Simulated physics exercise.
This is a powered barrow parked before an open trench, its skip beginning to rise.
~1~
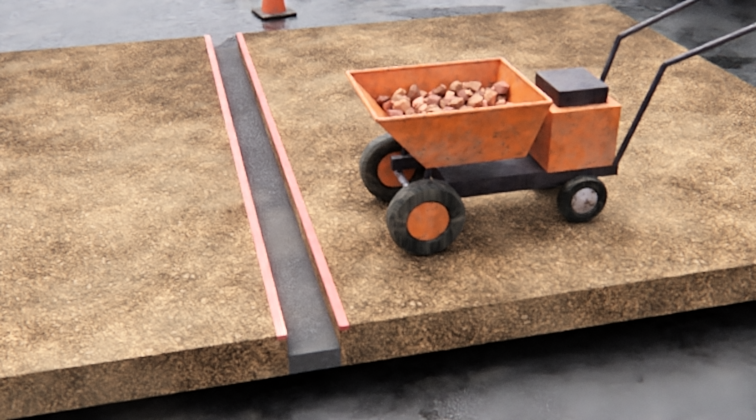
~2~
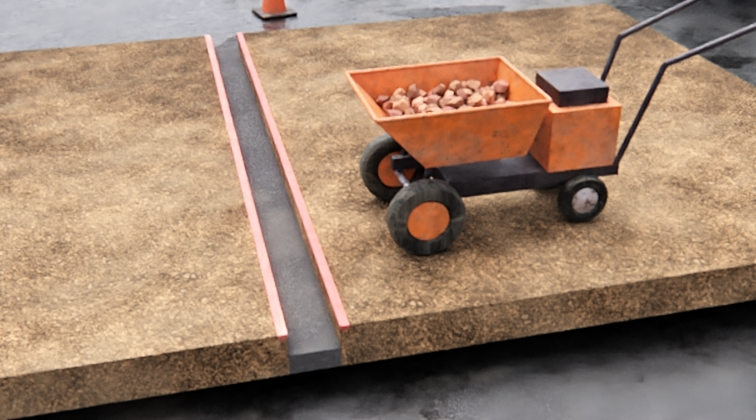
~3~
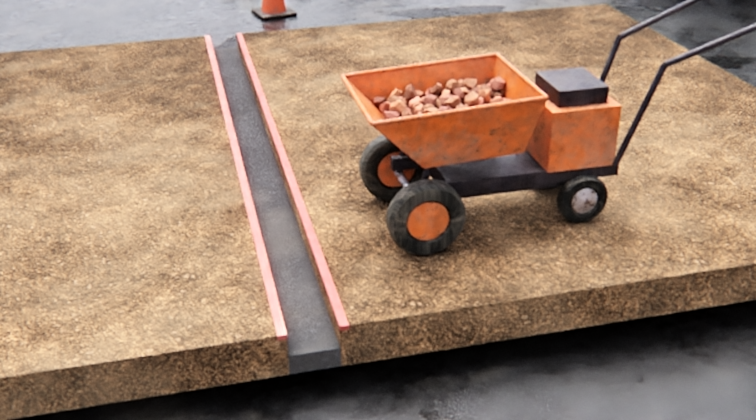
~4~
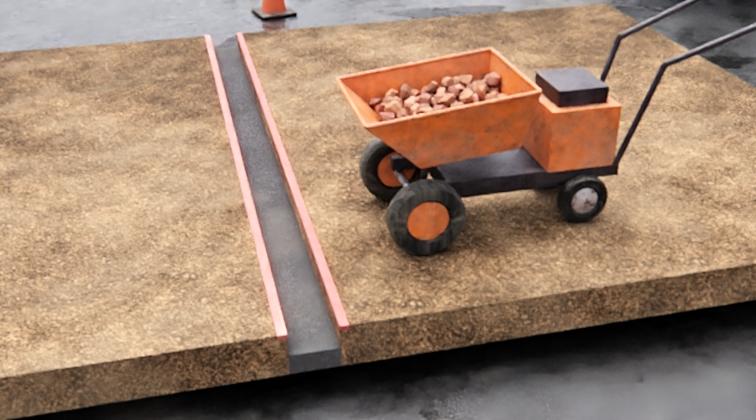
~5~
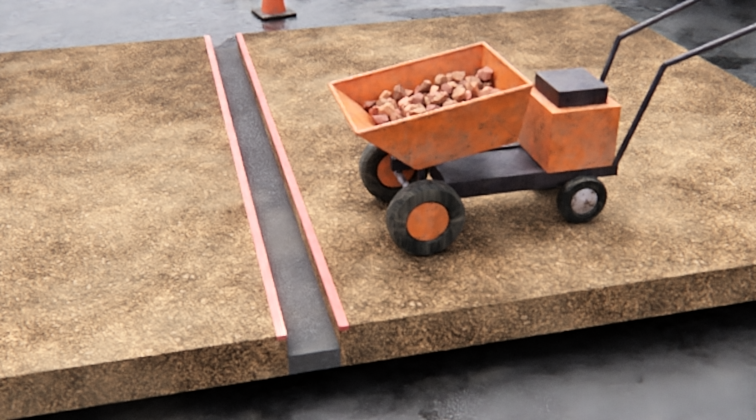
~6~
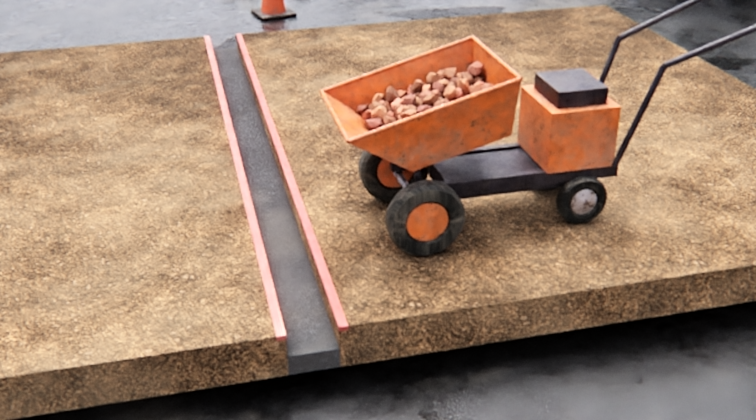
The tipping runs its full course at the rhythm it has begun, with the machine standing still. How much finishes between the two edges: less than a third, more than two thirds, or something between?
Between the edges lies from one third to two thirds of the load.
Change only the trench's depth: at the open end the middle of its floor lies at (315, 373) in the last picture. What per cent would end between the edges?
Roughly 70 in a hundred.
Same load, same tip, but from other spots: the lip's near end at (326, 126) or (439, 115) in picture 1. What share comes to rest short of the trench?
The first gives 0 %, the second 20 %.
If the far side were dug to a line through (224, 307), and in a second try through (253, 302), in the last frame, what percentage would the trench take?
In turn 80 and 70 in a hundred.
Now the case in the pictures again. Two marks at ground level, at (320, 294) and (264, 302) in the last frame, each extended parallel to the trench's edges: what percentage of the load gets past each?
First some 70, then 10 per cent.
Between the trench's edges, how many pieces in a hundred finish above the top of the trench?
Close to 25 per cent.
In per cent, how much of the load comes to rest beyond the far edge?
Some 20 per cent.
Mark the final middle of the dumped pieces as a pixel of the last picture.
Near (271, 242).
Just after the last frame, skip tipped steeply; every one in the skip.
A moment on, skip tipped right over; the larger part in the skip; roughly a quarter in or heaped over the trench; about a tenth beyond it.
Further on, skip tipped right over; roughly a third in the skip; roughly half in or heaped over the trench; roughly a quarter beyond it.
When it is over, skip tipped right over; roughly a third in the skip; roughly half in or heaped over the trench; roughly a quarter beyond it.
